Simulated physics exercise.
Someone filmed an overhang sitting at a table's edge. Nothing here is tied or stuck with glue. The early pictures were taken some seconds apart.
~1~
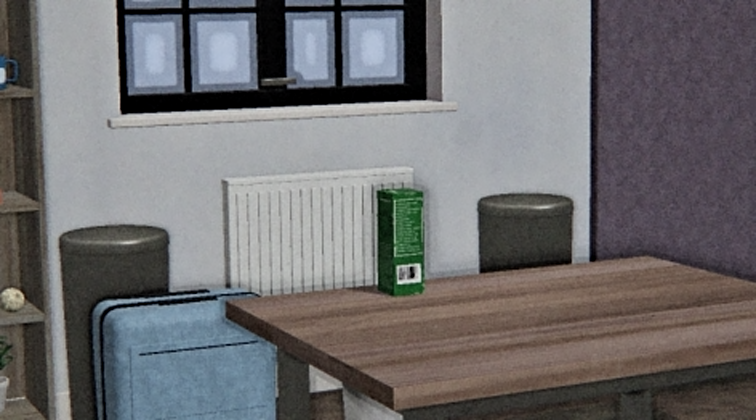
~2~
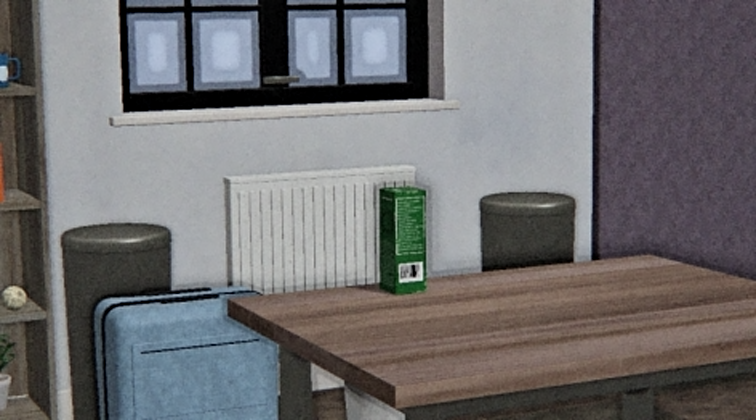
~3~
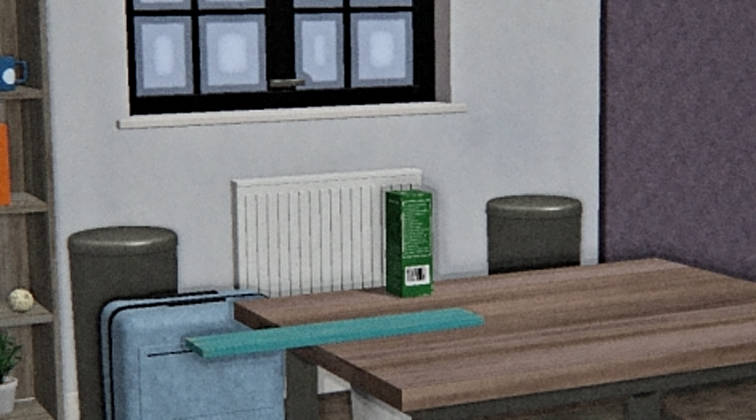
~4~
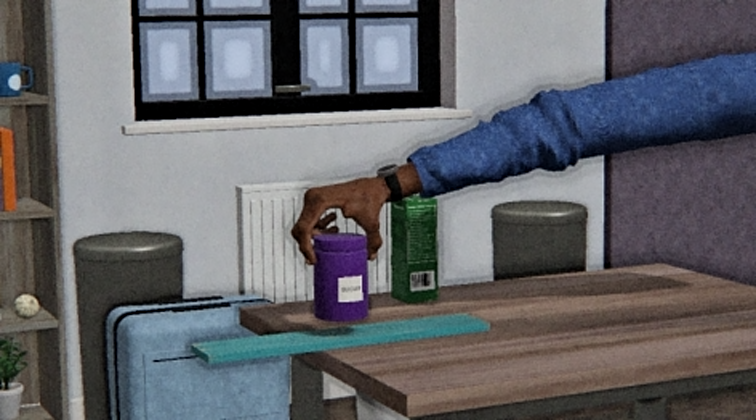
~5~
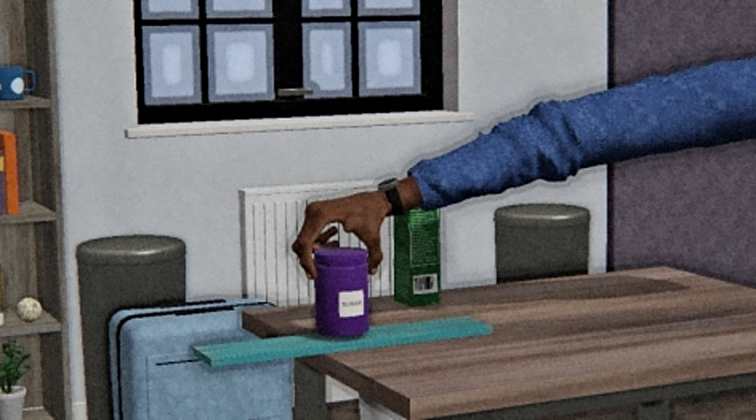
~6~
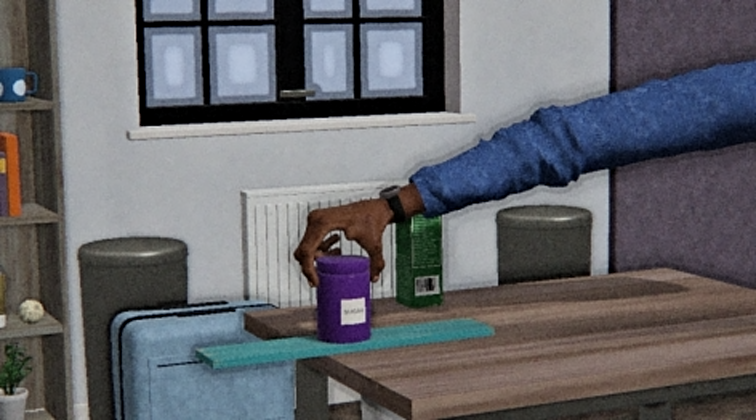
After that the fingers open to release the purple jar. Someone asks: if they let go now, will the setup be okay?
Yes, it holds.
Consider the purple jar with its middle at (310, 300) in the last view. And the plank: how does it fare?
It remains balanced.
Then, 0.50 s on from there, no change.
Then, 1.30 s on from there, purple jar resting near (343, 299).
In the end, all 3 unmoved. At the end, from the last picture's camera, purple jar near (343, 299). The plank stays on the table.
